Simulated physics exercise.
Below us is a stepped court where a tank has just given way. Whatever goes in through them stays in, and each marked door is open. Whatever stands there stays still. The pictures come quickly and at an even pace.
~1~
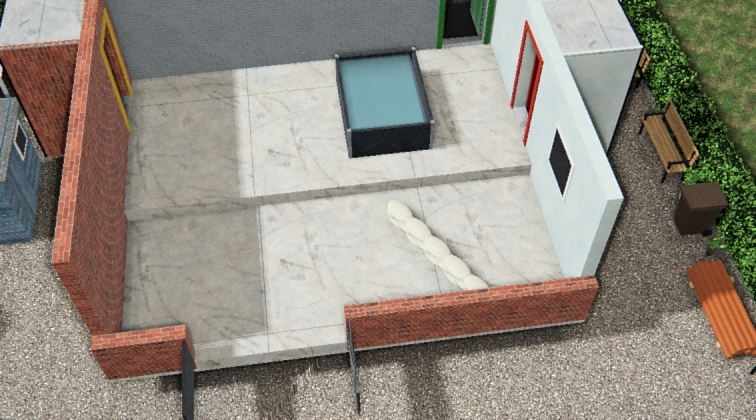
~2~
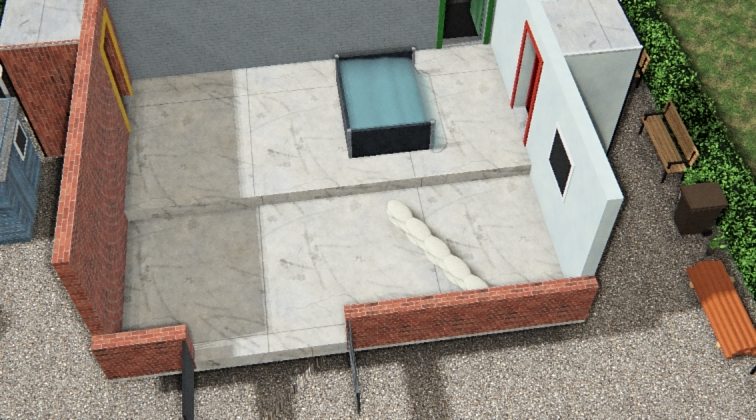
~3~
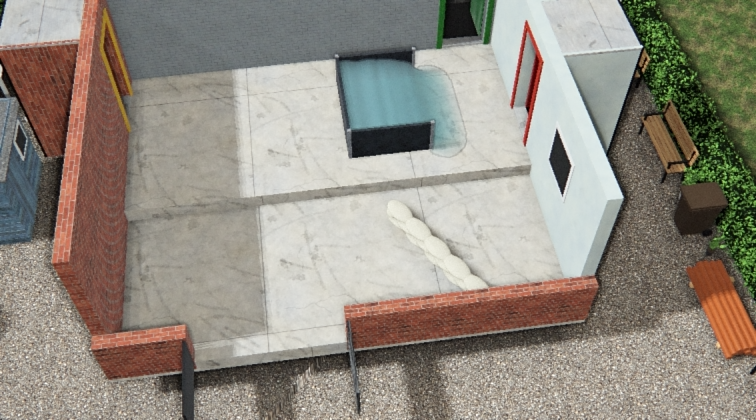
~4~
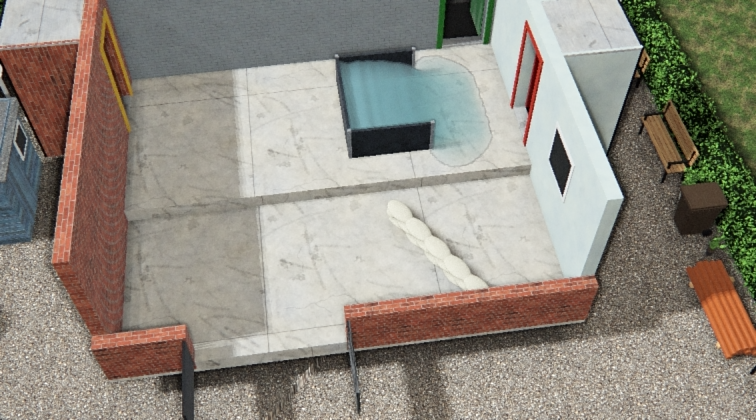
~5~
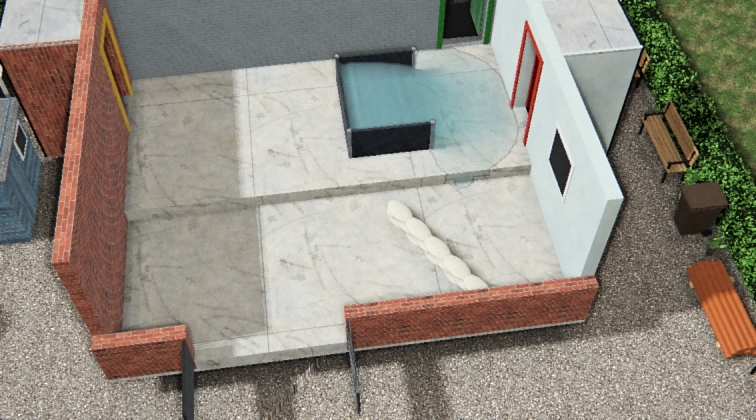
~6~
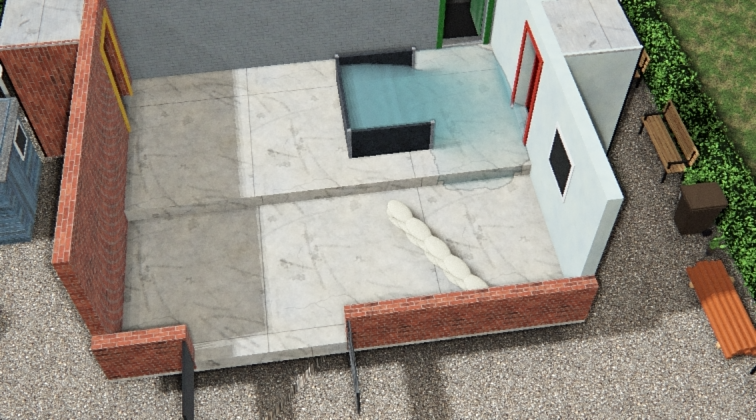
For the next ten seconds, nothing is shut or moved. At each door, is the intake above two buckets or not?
The yellow door never exceeds two buckets; the red door exceeds two buckets; the green door exceeds two buckets.
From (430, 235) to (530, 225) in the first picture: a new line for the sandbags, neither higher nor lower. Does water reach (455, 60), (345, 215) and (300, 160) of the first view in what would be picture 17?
Well, in order they'd be waterlogged, left untouched and left untouched.
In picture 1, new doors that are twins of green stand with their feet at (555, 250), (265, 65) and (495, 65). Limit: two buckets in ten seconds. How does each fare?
One, ends up above; two, ends up below; three, ends up above.
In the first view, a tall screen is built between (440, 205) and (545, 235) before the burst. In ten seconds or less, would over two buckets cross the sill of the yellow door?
The yellow door remains under the limit.
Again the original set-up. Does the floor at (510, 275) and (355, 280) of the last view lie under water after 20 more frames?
The first spot inundated, the second not yet wet.
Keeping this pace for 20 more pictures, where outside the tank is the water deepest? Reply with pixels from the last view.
About at (498, 309).
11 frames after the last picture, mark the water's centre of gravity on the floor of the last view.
Somewhere near (454, 115).
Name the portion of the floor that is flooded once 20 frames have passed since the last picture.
Around 30 in a hundred.
A moment on, water covers 15 % of the floor; the yellow door not reached, the red door far over two buckets in, the green door under two buckets in.
Next, water covers 20 % of the floor; the yellow door not reached, the red door far over two buckets in, the green door far over two buckets in.
Then, water covers 30 % of the floor; the yellow door not reached, the red door far over two buckets in, the green door far over two buckets in.
Later, water covers 40 % of the floor; the yellow door not reached, the red door far over two buckets in, the green door far over two buckets in.
In the end, water covers 50 % of the floor; the yellow door under two buckets in, the red door far over two buckets in, the green door far over two buckets in.
